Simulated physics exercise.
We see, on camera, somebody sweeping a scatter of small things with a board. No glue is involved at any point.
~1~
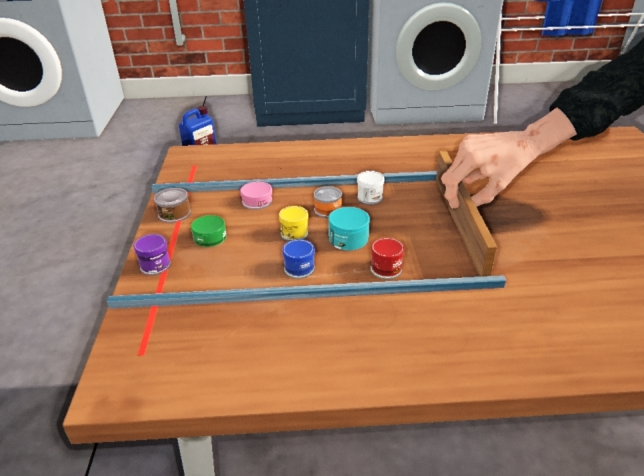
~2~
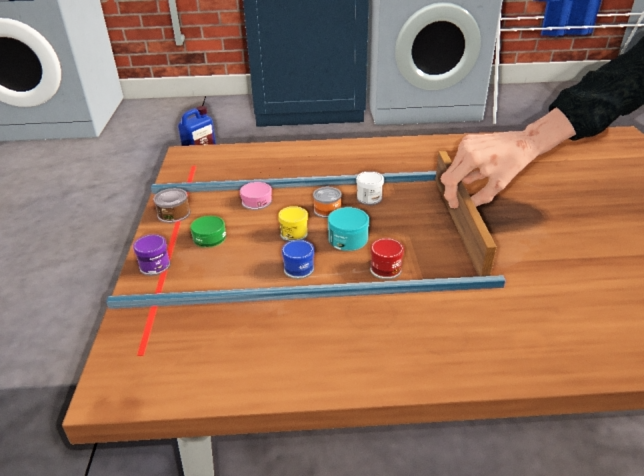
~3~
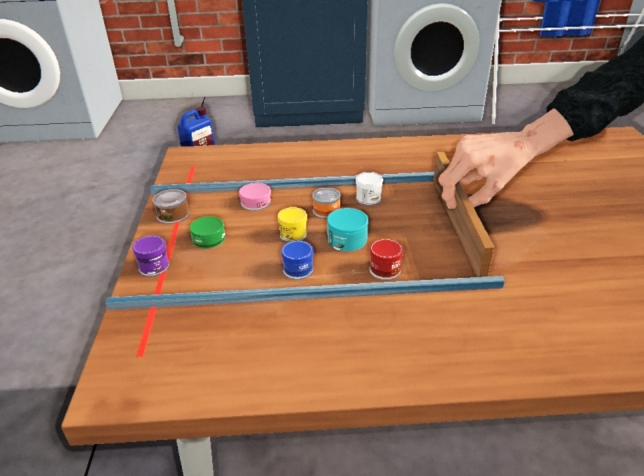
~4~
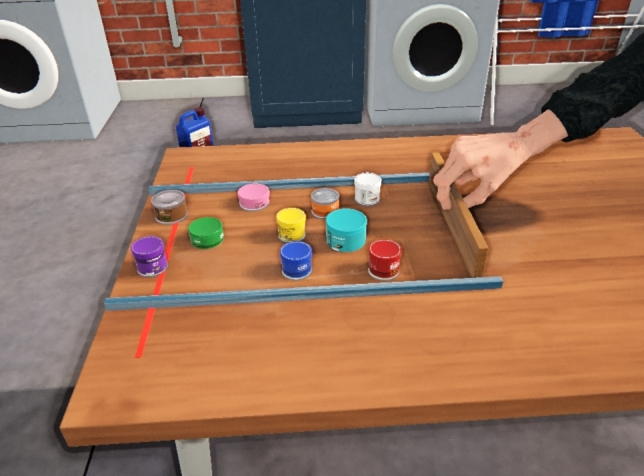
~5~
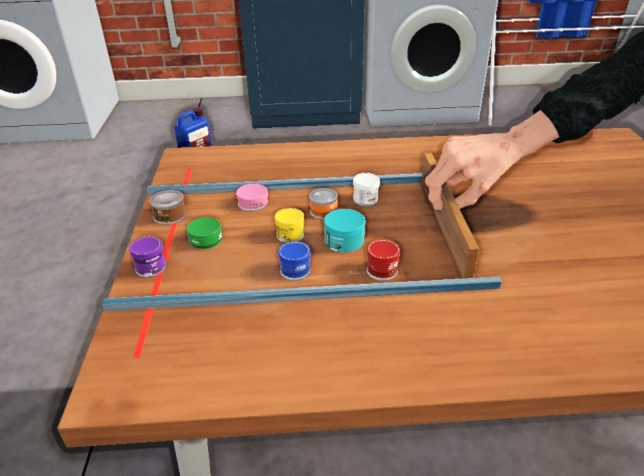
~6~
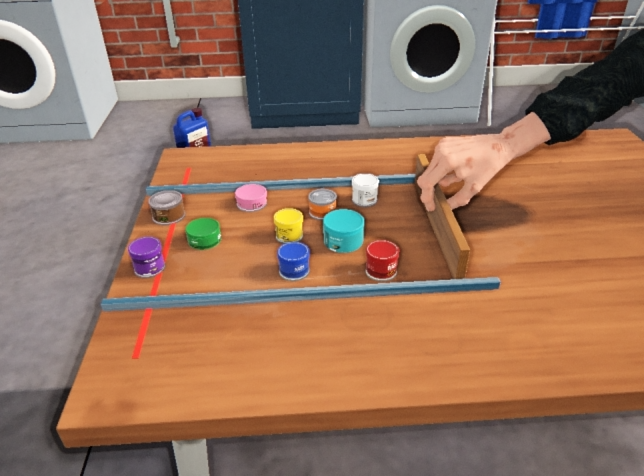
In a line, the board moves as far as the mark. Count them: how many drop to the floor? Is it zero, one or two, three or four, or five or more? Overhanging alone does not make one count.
It is three or four.
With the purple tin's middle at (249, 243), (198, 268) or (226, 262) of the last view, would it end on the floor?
Results in order - down; down; down.
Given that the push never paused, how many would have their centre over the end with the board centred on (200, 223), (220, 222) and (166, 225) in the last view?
0; 0; 4.
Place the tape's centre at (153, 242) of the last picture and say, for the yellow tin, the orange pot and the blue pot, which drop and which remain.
The yellow tin does not fall, the orange pot survives, the blue pot drops off.
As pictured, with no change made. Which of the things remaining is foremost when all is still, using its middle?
Blue pot.
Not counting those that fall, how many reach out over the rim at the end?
The number would be 1.
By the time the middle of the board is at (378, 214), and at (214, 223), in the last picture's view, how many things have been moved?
Tally at point one: 2; at point two: 10.
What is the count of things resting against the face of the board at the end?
Well, it touches 4.
Early on, none off yet; purple tin at rest near (147, 257); brown pot at rest near (167, 208); green tub at rest near (204, 234).
A while later, none off yet; purple tin at rest near (147, 257); brown pot at rest near (167, 208); green tub moving near (196, 236).
Finally, the number that fall off is three or four; lost, pink tin, green tub, brown pot and purple tin.
